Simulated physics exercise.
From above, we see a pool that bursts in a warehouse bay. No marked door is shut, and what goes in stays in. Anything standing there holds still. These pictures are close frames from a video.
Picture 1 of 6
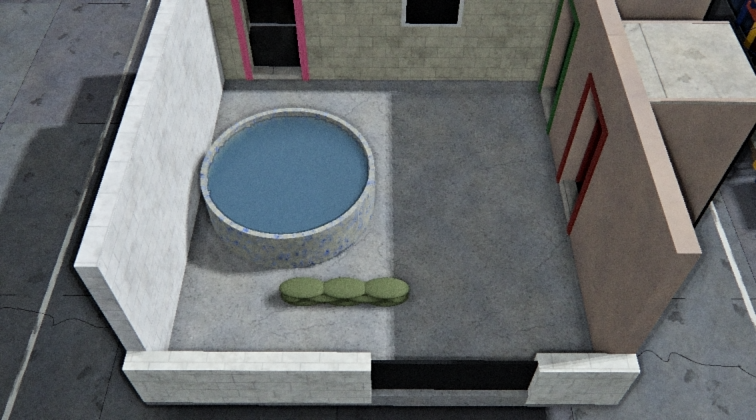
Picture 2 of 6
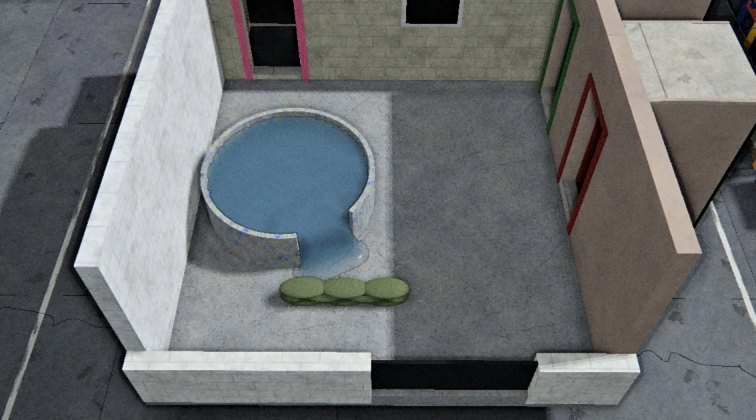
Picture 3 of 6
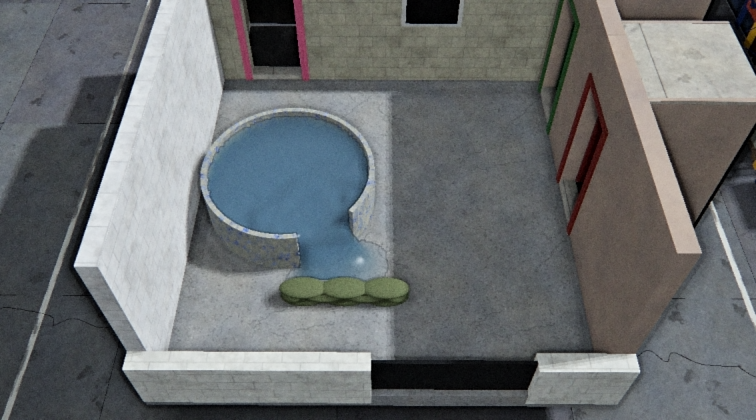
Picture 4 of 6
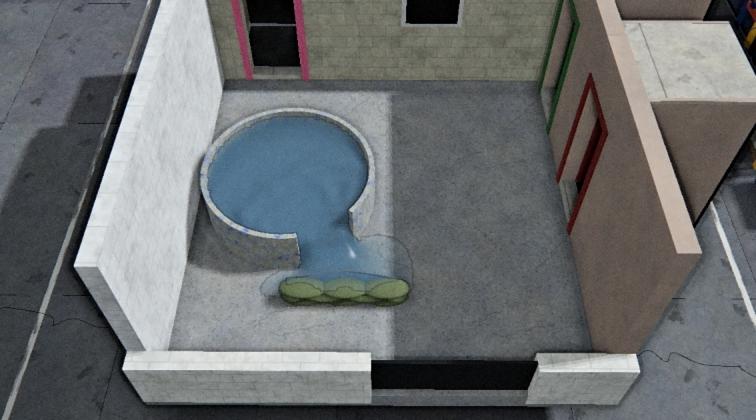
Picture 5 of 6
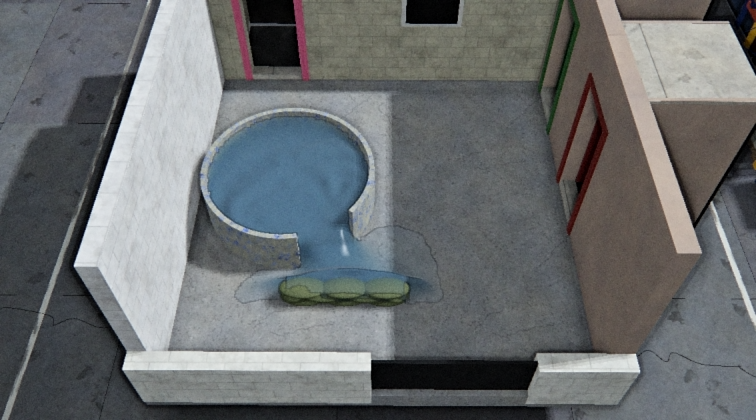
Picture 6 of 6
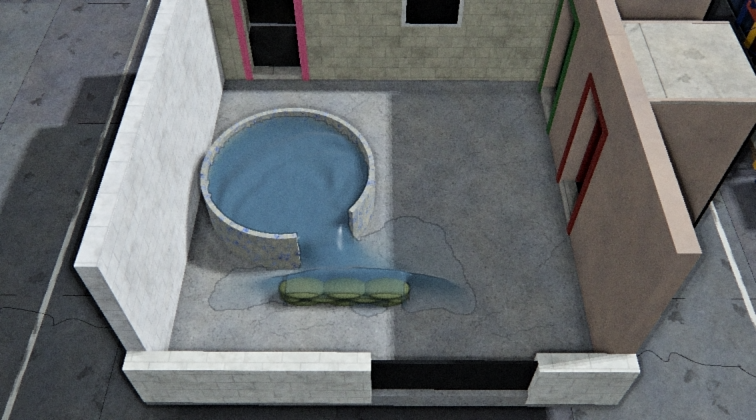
In this clip, seen from above, a round pool in a walled bay opens at its lower right side, and water pours through the gap, reaches a low green hedge and spreads around it to both sides across the floor.
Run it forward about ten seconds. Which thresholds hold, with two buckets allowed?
Red door: Overshoots; green door: Does not overshoot; pink door: Does not overshoot.
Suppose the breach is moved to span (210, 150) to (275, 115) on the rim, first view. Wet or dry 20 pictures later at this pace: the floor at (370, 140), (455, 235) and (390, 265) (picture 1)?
Listed order gives sopping; left alone; left alone.
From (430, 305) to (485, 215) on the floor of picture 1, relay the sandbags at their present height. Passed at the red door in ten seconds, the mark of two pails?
Then the red door stays within the limit.
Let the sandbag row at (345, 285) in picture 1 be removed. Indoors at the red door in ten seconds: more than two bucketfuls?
Then: Red lets less in.
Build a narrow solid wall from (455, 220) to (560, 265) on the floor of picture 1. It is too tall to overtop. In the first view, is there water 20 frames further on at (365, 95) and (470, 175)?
First spot parched, second spot submerged.
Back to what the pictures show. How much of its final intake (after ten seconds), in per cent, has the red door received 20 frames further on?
Share at that point: Close to 45 in a hundred.
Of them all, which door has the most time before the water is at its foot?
That is the pink door.
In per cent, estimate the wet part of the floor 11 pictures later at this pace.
I'd say close to 55 per cent.
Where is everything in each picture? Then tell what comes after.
Still water in the round pool at (288, 172), in the first picture.
The front is at (298, 275), out from the gap at (327, 246), in the second picture.
The front is at (382, 265), out from the gap at (327, 247), in the third picture.
The front is at (407, 286), out from the gap at (327, 248), in the fourth picture.
Water pours out at (327, 248) and has run to (437, 290), in the fifth picture.
Water pours out at (327, 247) and has run to (468, 305), in the sixth picture.
A moment on, water covers 40 % of the floor; the red door not reached, the green door not reached, the pink door not reached.
Next, water covers 55 % of the floor; the red door under two buckets in, the green door not reached, the pink door not reached.
Then, water covers 65 % of the floor; the red door over two buckets in, the green door wet at the sill, nothing in, the pink door not reached.
Later, water covers 85 % of the floor; the red door far over two buckets in, the green door wet at the sill, nothing in, the pink door wet at the sill, nothing in.
In the end, water covers 95 % of the floor; the red door far over two buckets in, the green door wet at the sill, nothing in, the pink door under two buckets in.
